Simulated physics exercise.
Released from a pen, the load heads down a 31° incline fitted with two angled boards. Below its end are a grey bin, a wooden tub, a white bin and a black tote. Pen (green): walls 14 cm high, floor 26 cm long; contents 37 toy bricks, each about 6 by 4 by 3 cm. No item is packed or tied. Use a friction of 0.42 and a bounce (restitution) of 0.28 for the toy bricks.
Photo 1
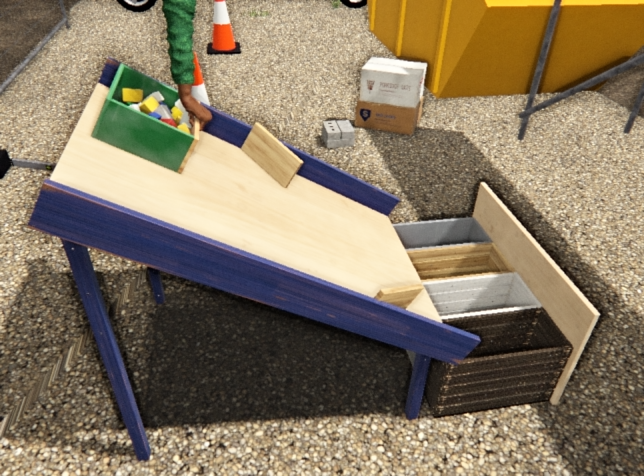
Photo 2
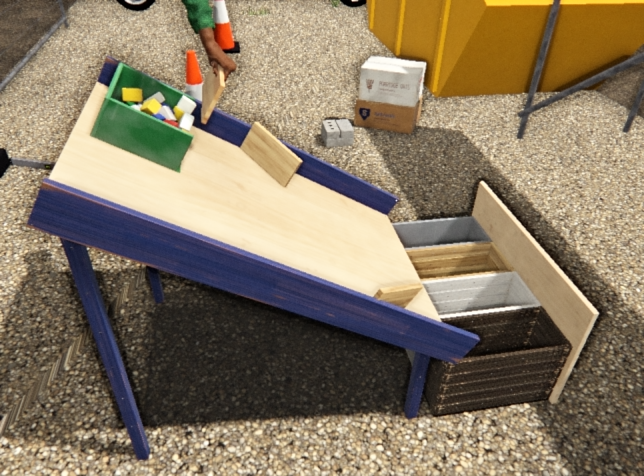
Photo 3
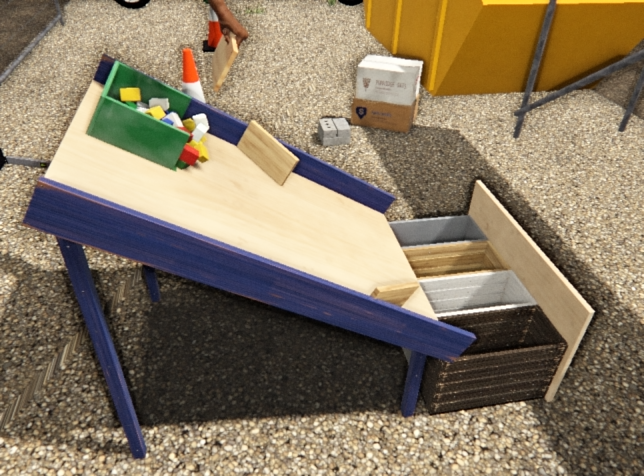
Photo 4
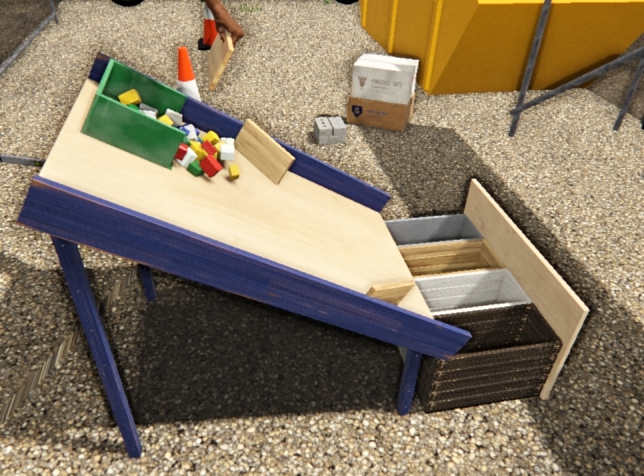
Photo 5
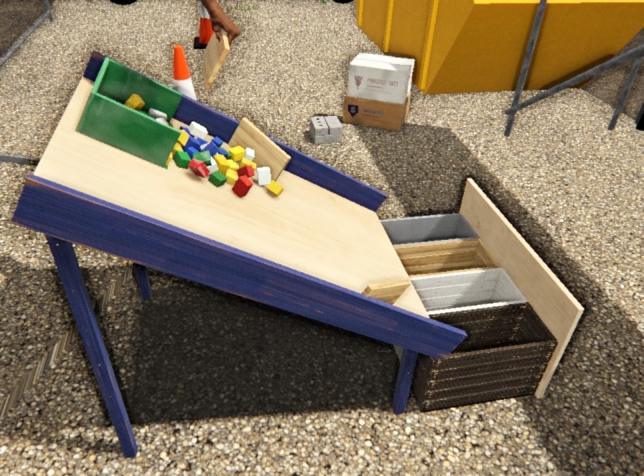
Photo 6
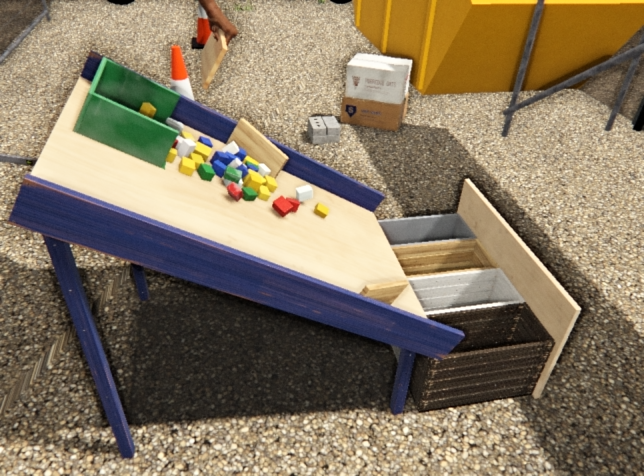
At first, colourful toy bricks sit inside a green pen at the upper left of a sloping, blue-sided board while a hand grips its side panel. The hand lifts the panel away, and the bricks tumble out, spreading down the slope to the right past an angled wooden board, leaving the pen nearly empty.
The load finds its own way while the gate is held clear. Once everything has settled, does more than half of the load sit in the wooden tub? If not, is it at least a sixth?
The share there tops one half.
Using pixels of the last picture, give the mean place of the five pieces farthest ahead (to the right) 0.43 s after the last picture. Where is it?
Centre: Approx. (439, 276) px.
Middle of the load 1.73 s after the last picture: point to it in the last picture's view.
Near pixel (451, 295).
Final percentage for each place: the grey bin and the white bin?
The shares come out near 5 and 10 in a hundred.
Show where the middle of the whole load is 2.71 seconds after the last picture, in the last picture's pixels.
(454, 295).
Then, 0.43 s after the last picture, 3 in the wooden tub, 31 on the slope and 3 in the air.
Then, 0.98 s after the last picture, 23 in the wooden tub, 3 in the white bin, 9 on the slope and 2 in the air.
Then, 1.73 s after the last picture, 26 in the wooden tub, 4 in the white bin and 7 on the slope.
When it is over (2.71 s after the last picture), 1 in the grey bin, 28 in the wooden tub, 4 in the white bin and 4 on the slope. Asked share, 28 of 37, 76 per cent.
